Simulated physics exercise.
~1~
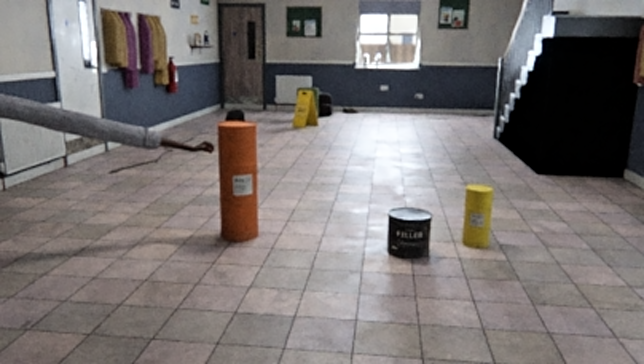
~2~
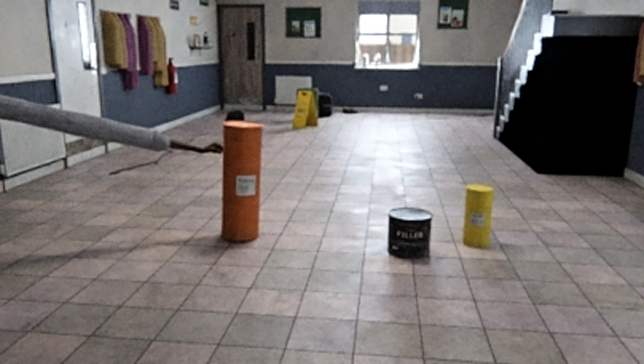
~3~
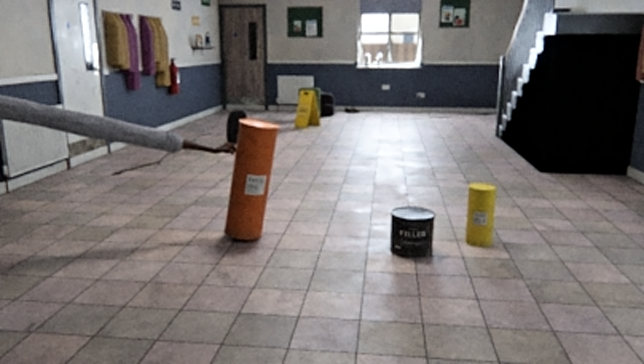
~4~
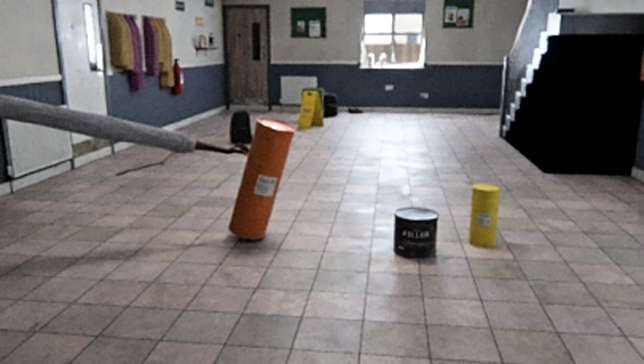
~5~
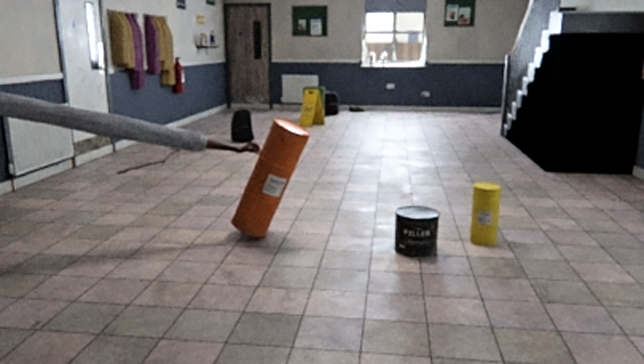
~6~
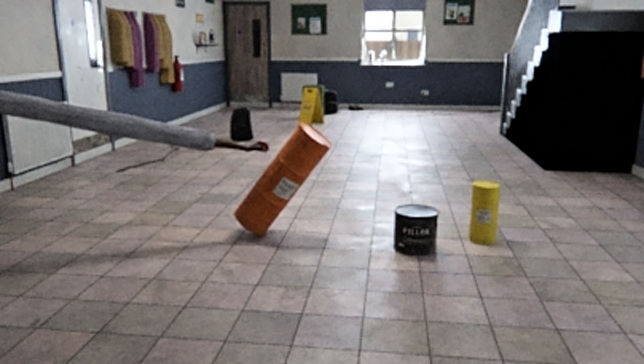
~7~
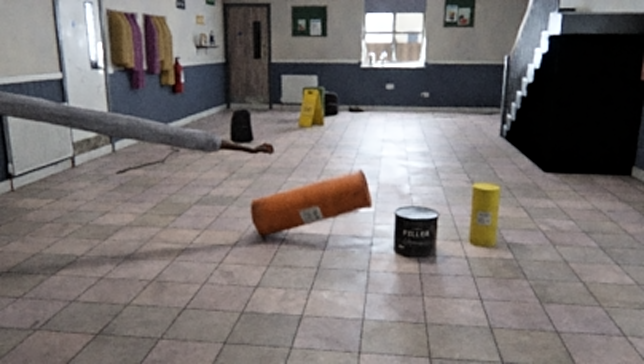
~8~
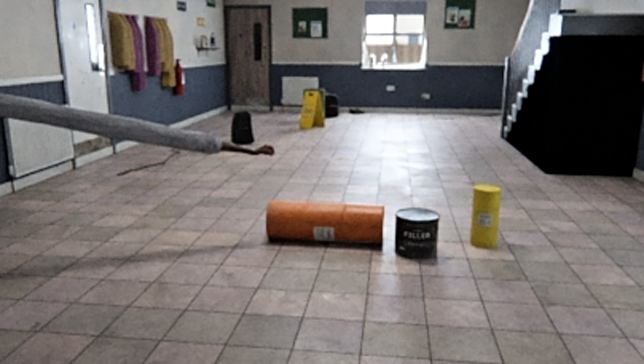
An arm reaching in from the left pushed the top of a tall orange drum, which leaned to the right and toppled onto the tiled floor, ending on its side just beside a black pail that stayed upright, as did a yellow canister.
